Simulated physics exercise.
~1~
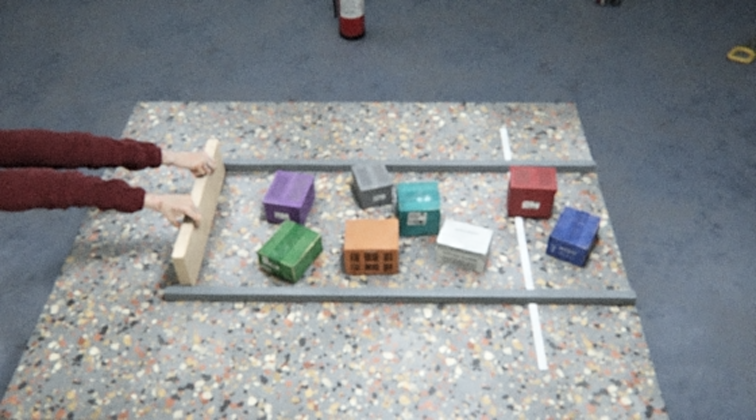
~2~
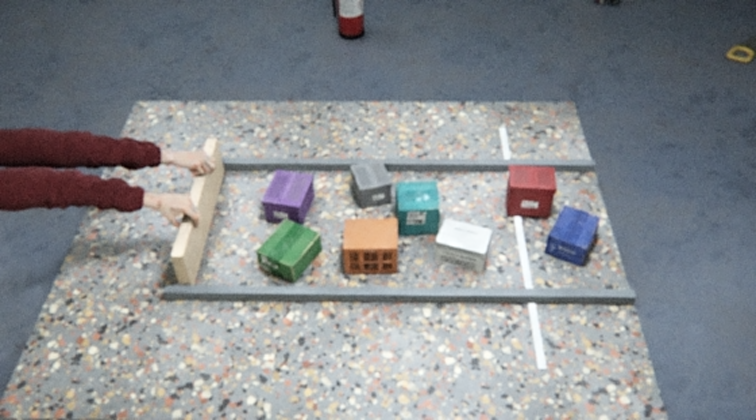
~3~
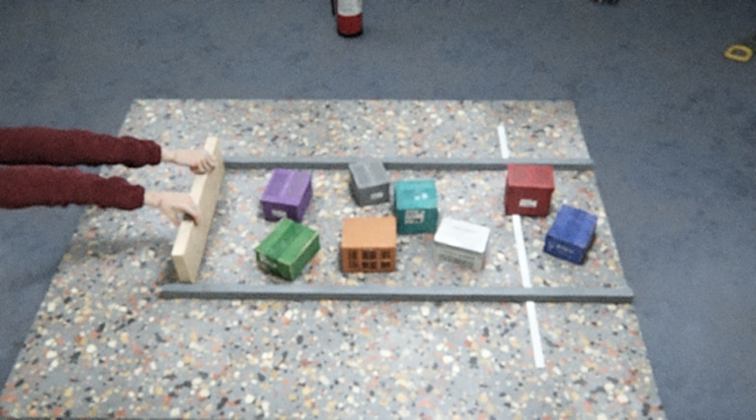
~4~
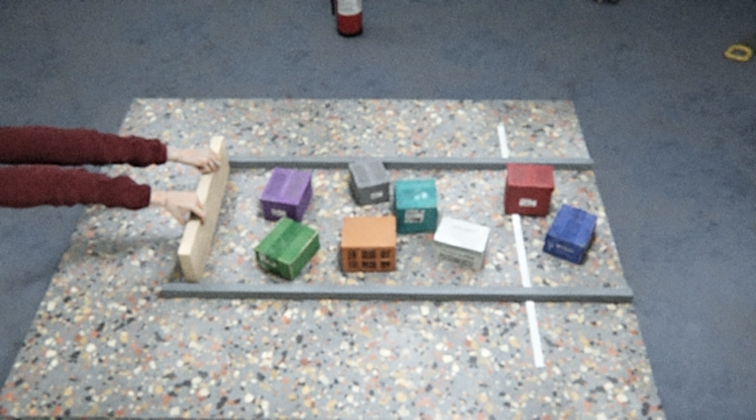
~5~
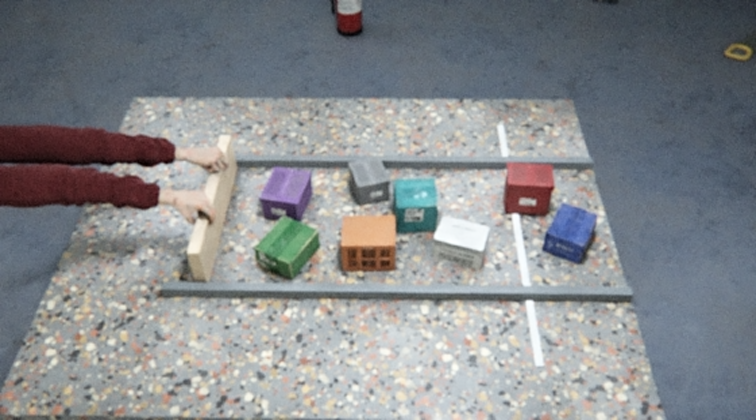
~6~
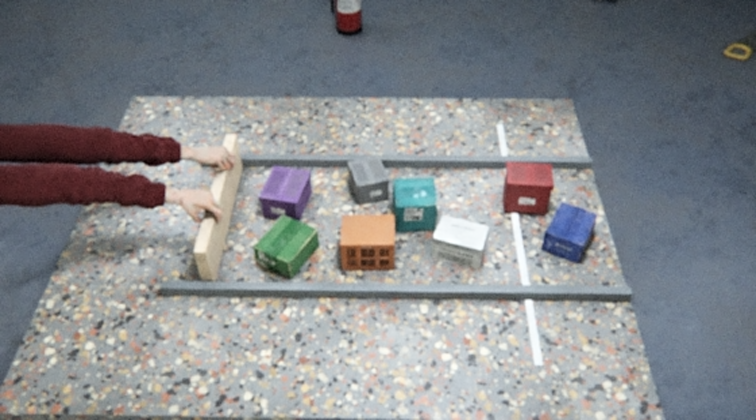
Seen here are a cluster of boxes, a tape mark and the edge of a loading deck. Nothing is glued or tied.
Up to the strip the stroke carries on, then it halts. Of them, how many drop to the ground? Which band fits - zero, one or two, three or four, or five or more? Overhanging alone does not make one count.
Looks to me like the count going over is a three or a four.
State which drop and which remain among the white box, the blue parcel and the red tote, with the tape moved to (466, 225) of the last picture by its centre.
Short version: The white box sits tight, the blue parcel heads down, the red tote sits tight.
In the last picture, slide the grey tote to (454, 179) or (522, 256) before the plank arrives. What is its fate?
In order, it is not lost; drops down.
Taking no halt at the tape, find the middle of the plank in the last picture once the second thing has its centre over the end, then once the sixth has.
At (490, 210) for the second, at (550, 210) for the sixth.
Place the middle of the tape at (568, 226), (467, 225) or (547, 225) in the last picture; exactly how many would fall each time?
So, reaching the ground: 6, then 1, then 4.
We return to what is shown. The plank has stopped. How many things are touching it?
Counting them up gives 2.
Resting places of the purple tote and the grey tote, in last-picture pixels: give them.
The purple tote comes to rest at (534, 195), and the grey tote comes to rest at (567, 182).
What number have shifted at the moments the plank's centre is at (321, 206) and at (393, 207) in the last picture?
I count 4 first and 6 after.
Soon after, none off yet; blue parcel at rest near (570, 232); red tote at rest near (527, 189); white box at rest near (460, 242).
After that, none off yet; blue parcel displaced a little near (584, 230); red tote at rest near (527, 189); white box displaced about its own width near (537, 238).
In the end, the number that fall off is three or four; gone, white box, red tote and blue parcel.
